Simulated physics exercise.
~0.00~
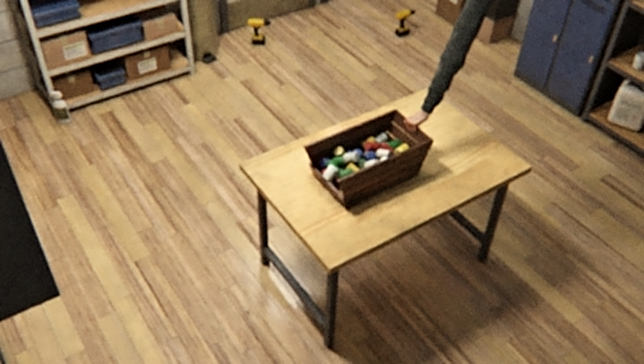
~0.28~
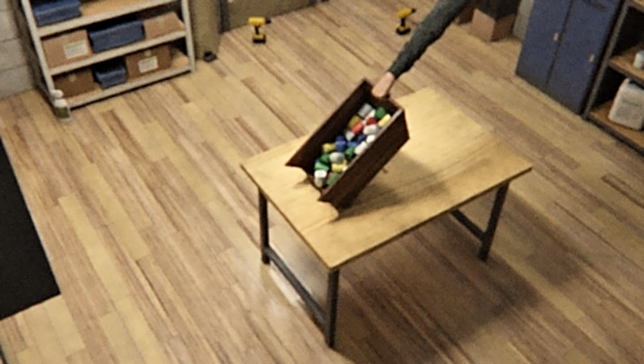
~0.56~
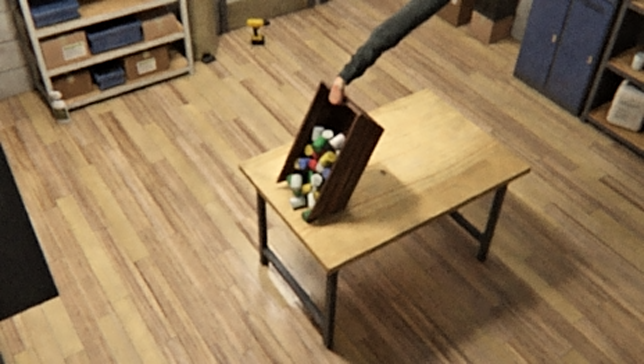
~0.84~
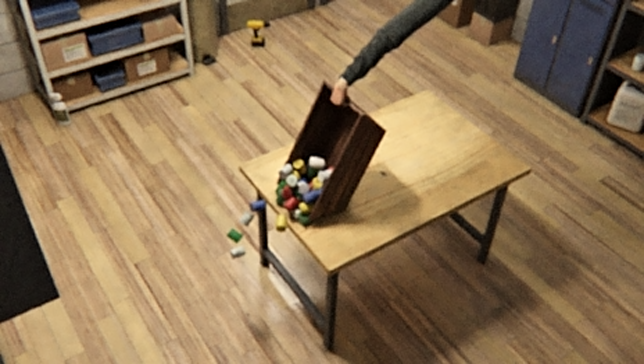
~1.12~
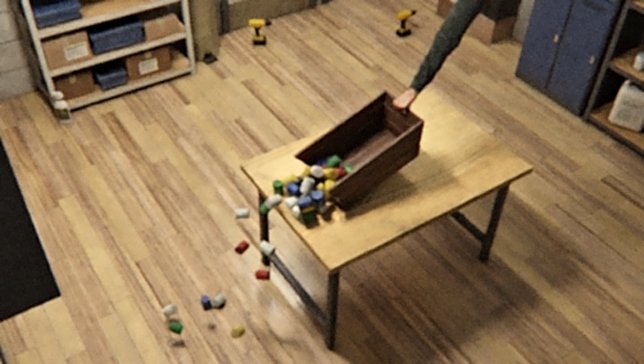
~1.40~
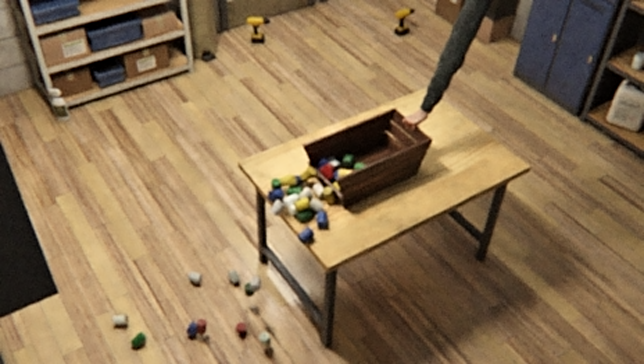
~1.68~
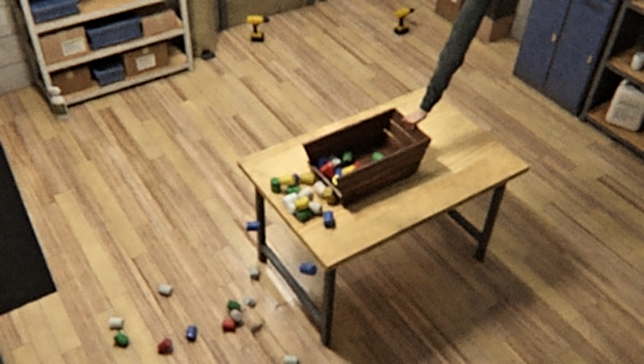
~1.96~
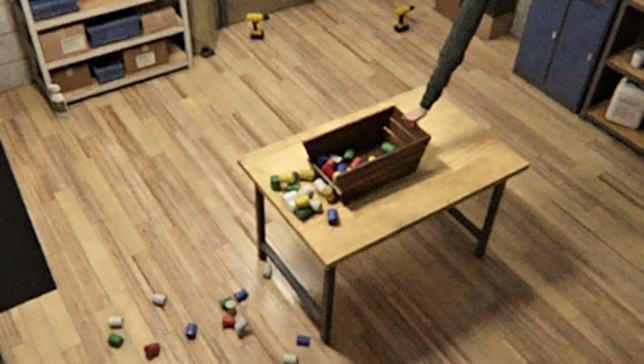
A hand tips a wooden tub, spilling colourful jars across table and floor, then lowers it flat.
